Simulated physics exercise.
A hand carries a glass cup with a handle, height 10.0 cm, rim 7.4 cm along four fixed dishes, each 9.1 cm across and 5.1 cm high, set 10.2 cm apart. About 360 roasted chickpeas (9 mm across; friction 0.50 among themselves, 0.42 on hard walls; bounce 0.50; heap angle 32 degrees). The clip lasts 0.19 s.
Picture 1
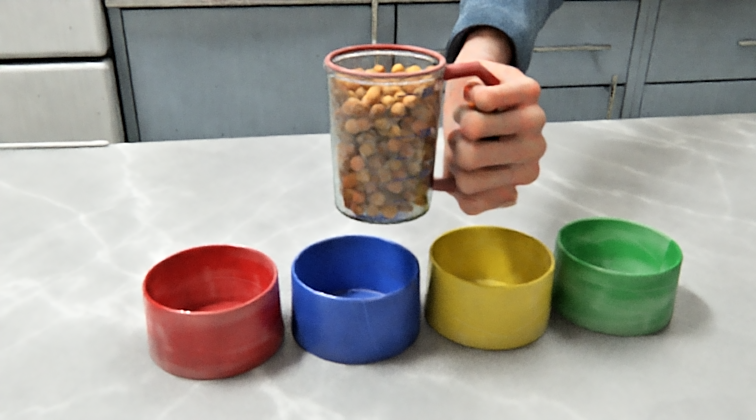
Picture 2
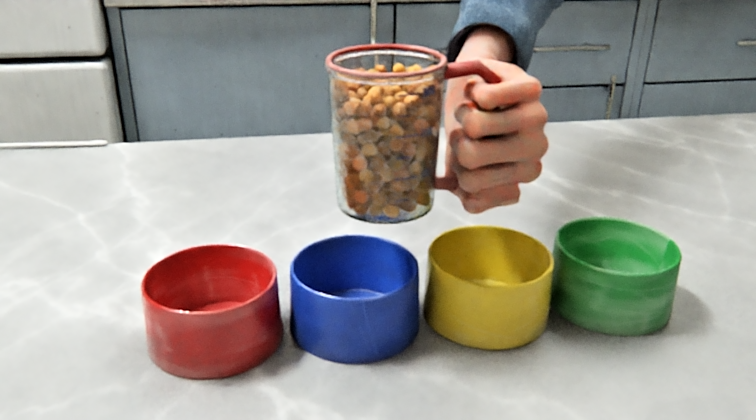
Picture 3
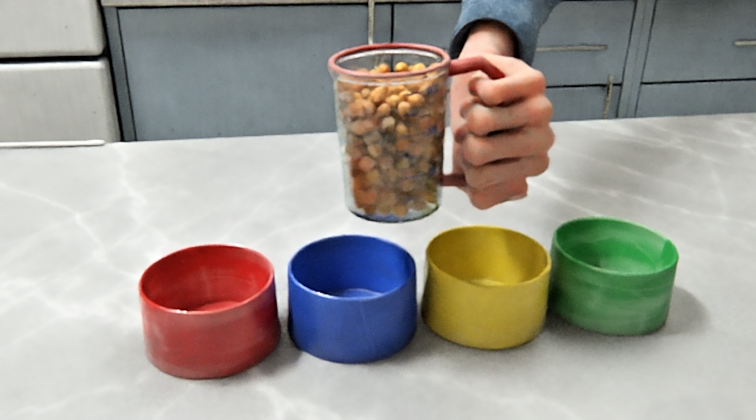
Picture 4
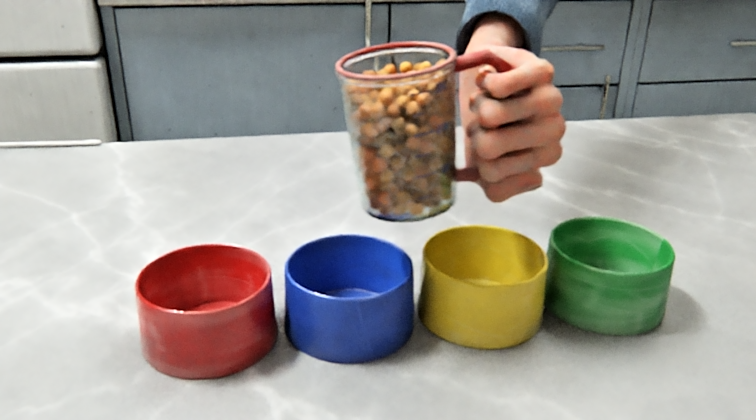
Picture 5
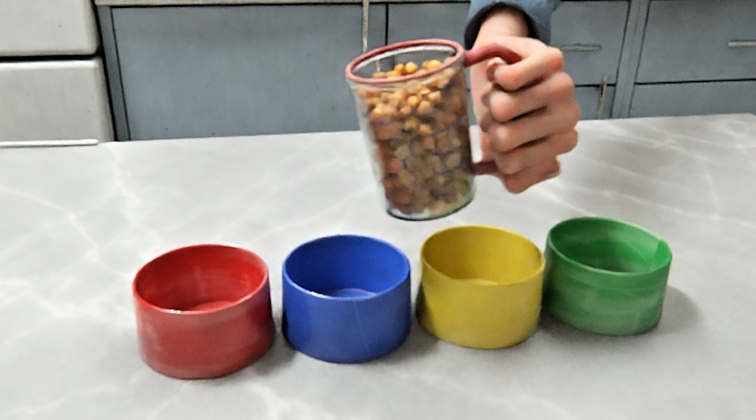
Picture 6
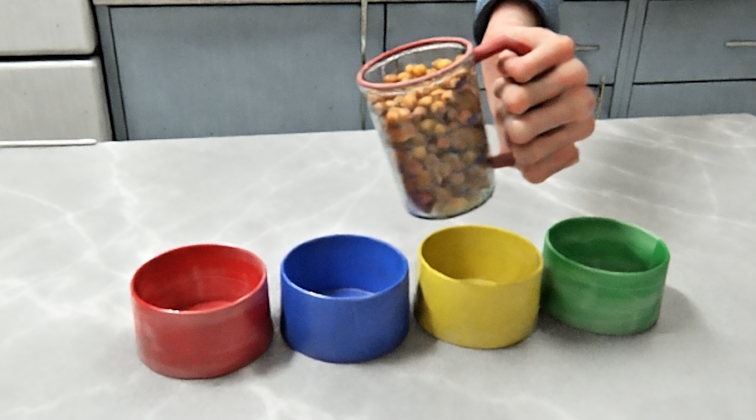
A hand holds a clear cup with a red rim and handle, nearly full of roasted chickpeas, above a pale marbled counter seen from slightly above, with grey-blue cabinets behind. Four empty round dishes stand in a row below, red, blue, yellow and green from left to right. The hand shifts the cup slightly right while tilting it gradually leftward, as the view drifts very slightly.
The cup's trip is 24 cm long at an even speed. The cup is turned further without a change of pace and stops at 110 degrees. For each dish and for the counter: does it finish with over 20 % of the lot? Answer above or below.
Red below, blue below, green above, yellow below, counter below.
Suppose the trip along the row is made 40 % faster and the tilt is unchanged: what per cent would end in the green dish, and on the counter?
Then: Green 100; counter 0.
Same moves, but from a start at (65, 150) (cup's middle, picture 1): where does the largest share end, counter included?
The winner: Blue.
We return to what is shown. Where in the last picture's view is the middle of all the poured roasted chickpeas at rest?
At about (597, 266).
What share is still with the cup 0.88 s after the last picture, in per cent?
Roughly 70 per cent.
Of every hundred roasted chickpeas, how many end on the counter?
Roughly 5 per cent.
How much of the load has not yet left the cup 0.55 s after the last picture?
About 95 per cent.
Then, 0.33 s after the last picture, tilt 63 degrees; cup holds 100 %.
Then, 0.55 s after the last picture, tilt 93 degrees; cup holds 95 %.
Then, 0.88 s after the last picture, tilt 110 degrees; cup holds 70 %, green 25 %.
In the end, red 0 %, blue 0 %, green 95 %, yellow 0 %, counter 5 %.
